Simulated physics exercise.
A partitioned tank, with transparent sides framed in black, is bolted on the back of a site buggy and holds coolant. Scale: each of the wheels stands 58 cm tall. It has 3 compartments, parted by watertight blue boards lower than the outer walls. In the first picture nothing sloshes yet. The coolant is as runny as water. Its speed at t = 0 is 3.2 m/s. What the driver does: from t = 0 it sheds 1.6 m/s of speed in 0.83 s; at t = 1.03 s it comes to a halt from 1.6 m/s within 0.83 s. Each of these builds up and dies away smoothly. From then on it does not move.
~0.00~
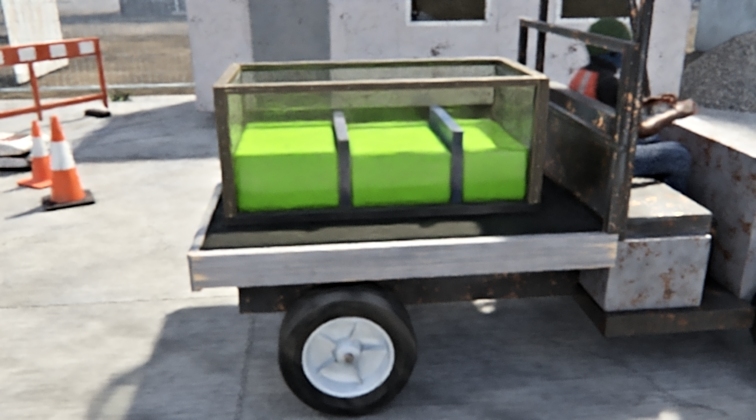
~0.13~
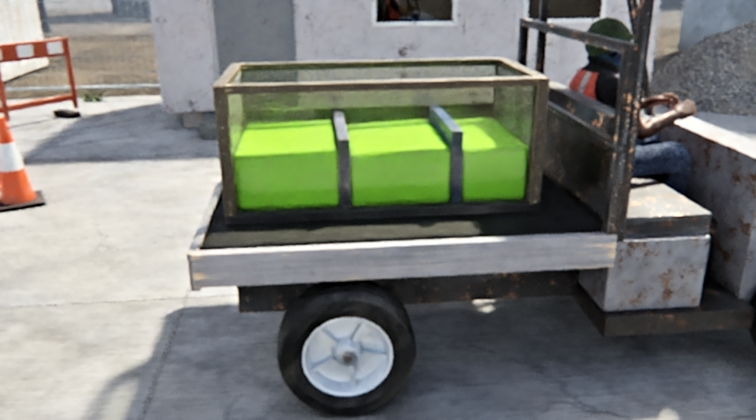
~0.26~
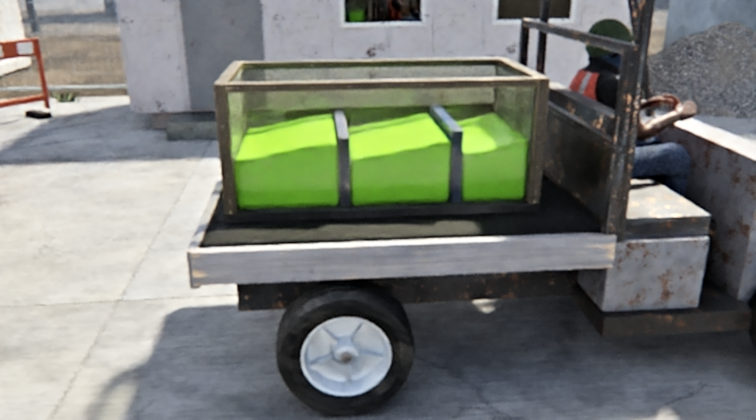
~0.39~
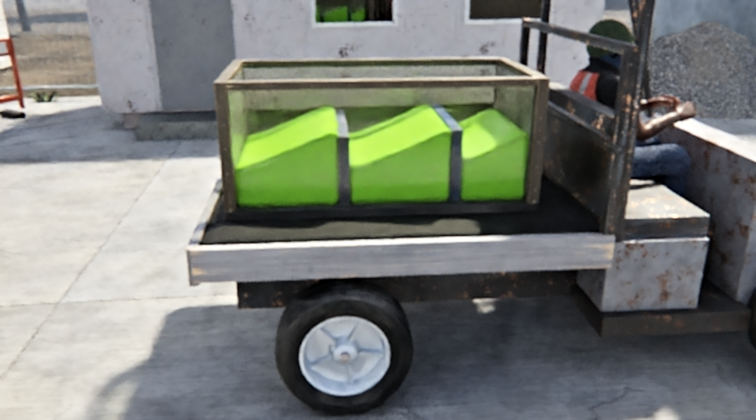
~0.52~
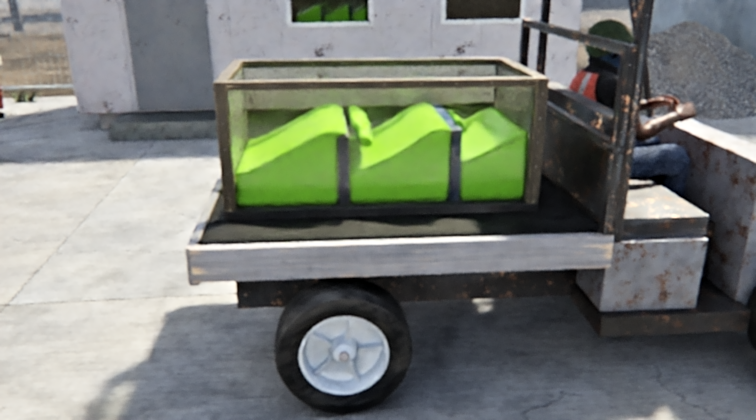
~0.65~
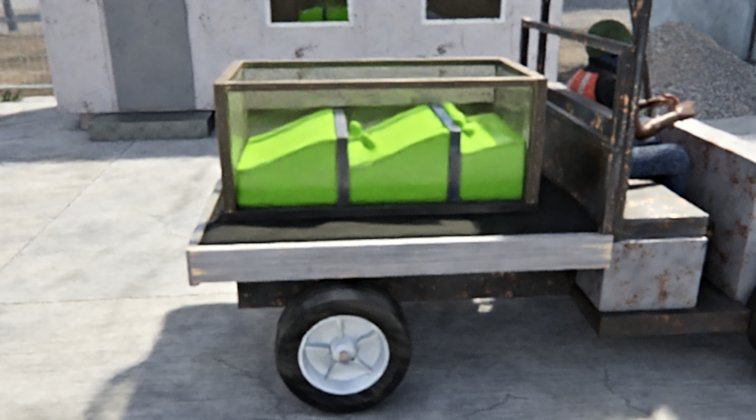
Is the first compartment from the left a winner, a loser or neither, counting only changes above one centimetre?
It ends down.
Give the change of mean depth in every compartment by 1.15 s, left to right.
In cm: 1 down, 1 up, 1 up.
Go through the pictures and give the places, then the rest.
The first picture shows compartments from the left stand at (286, 149), (399, 145), (487, 142); board top at (344, 141) and (459, 132); the front is on the right, levels are read along the near wall; a wheel hub at (349, 363).
The second picture shows compartments from the left stand at (286, 149), (399, 145), (487, 142).
The third picture shows compartments from the left stand at (286, 147), (399, 145), (487, 144).
The fourth picture shows compartments from the left stand at (287, 147), (399, 144), (487, 145).
The fifth picture shows compartments from the left stand at (286, 147), (398, 144), (486, 144).
The sixth picture shows compartments from the left stand at (286, 149), (398, 142), (485, 142); a wheel hub at (344, 361).
After 1.15 s left to right it is 24, 27, 27 cm deep.
After 1.75 s left to right it is 22, 27, 29 cm deep.
After 2.35 s left to right it is 22, 27, 29 cm deep.
After 4.84 s left to right it is 22, 27, 29 cm deep.
